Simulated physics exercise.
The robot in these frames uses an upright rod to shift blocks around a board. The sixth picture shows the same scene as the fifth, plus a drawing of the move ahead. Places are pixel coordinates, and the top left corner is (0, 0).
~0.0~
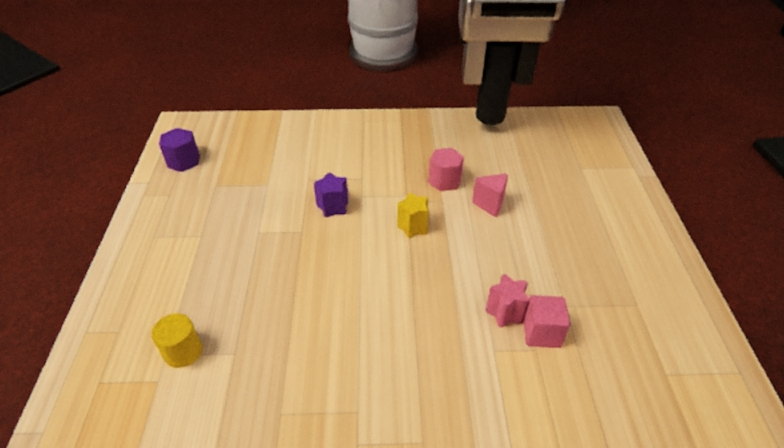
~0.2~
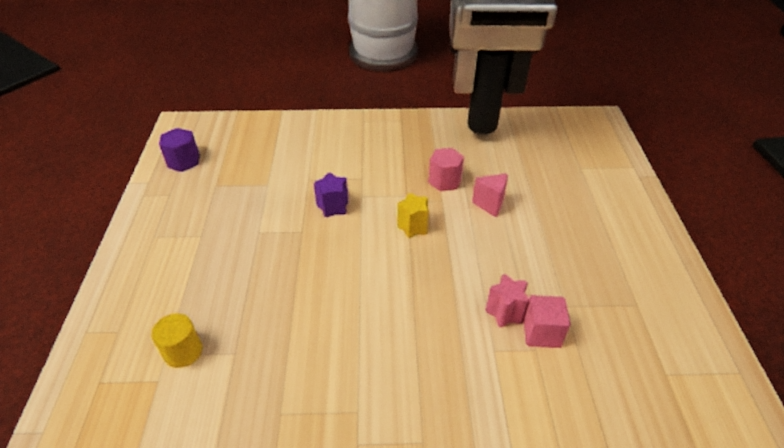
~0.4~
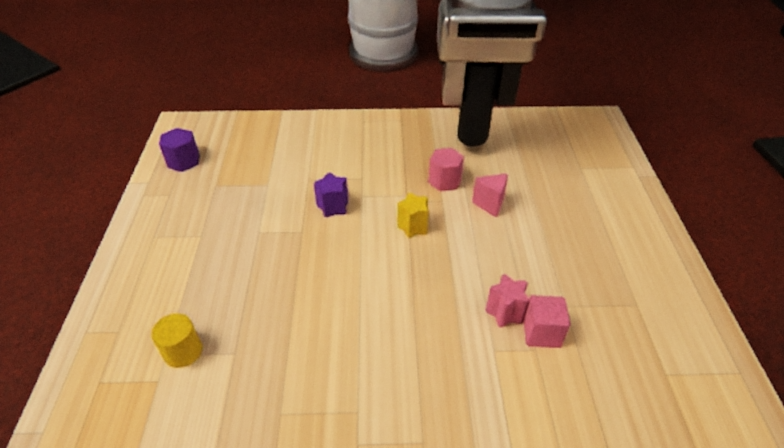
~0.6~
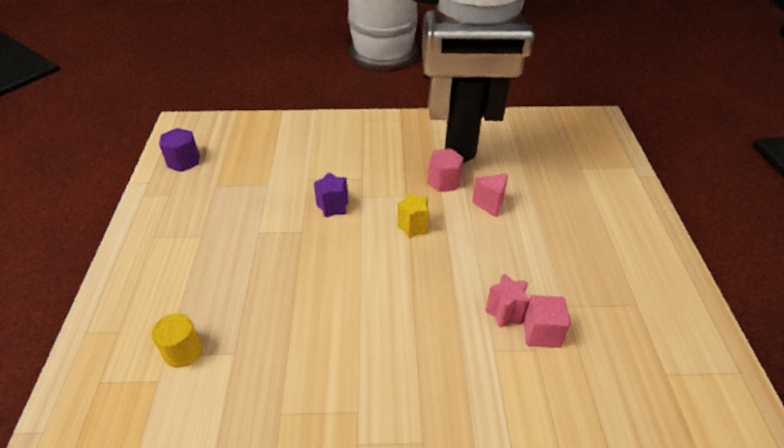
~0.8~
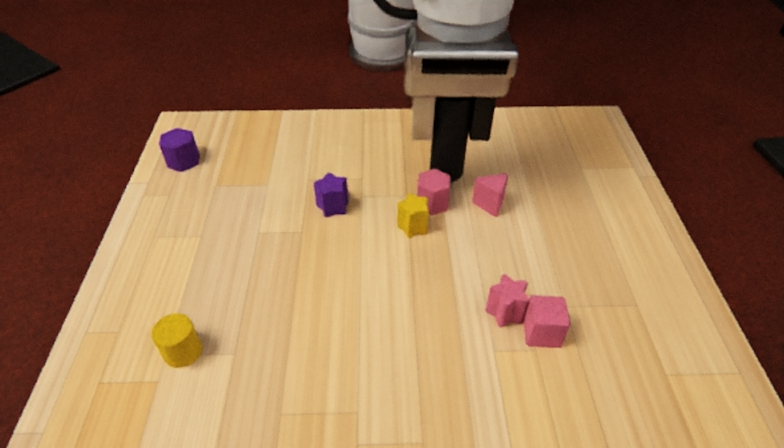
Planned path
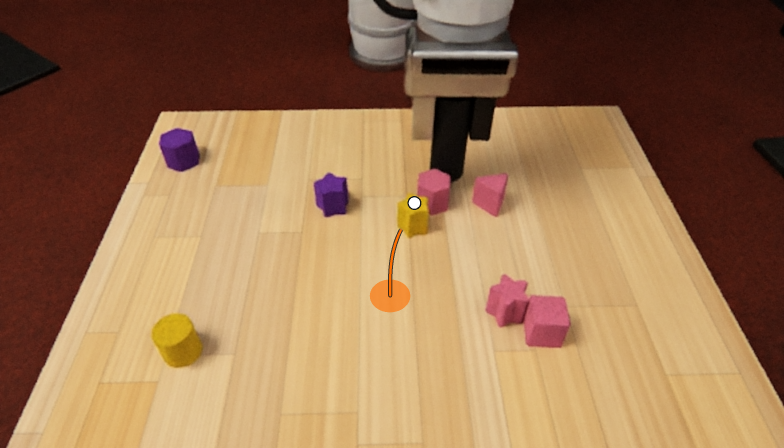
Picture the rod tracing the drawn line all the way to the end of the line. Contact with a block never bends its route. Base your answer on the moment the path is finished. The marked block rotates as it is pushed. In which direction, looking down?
The answer is clockwise.
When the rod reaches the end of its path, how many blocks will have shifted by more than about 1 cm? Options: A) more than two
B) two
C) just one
That would be B.
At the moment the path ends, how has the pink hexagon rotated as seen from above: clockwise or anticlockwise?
The block turns counter-clockwise.
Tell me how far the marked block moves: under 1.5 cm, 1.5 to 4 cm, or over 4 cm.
That one ends up more than 4 cm from where it is now.
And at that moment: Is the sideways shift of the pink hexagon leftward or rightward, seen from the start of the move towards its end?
Slides left.
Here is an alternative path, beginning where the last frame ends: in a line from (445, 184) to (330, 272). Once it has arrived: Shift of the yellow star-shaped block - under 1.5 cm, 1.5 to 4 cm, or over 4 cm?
I reckon it covers more than 4 cm.
The drawn path runs from (445, 184) via (414, 211) and (394, 249), ending at (390, 295); the dot is on the yellow star-shaped block.
The first path, step by step. One third of the way, rod (413, 202); yellow star-shaped block (397, 232), turned 15° clockwise; pink hexagon (413, 213), turned 40° anticlockwise.
Two thirds of the way, rod (394, 239); yellow star-shaped block (379, 277), turned 15° clockwise; pink hexagon (396, 255), turned 45° anticlockwise.
At the end, rod (390, 285); yellow star-shaped block (358, 325), turned 35° clockwise; pink hexagon (387, 305), turned 30° anticlockwise; pink triangular piece not moved.
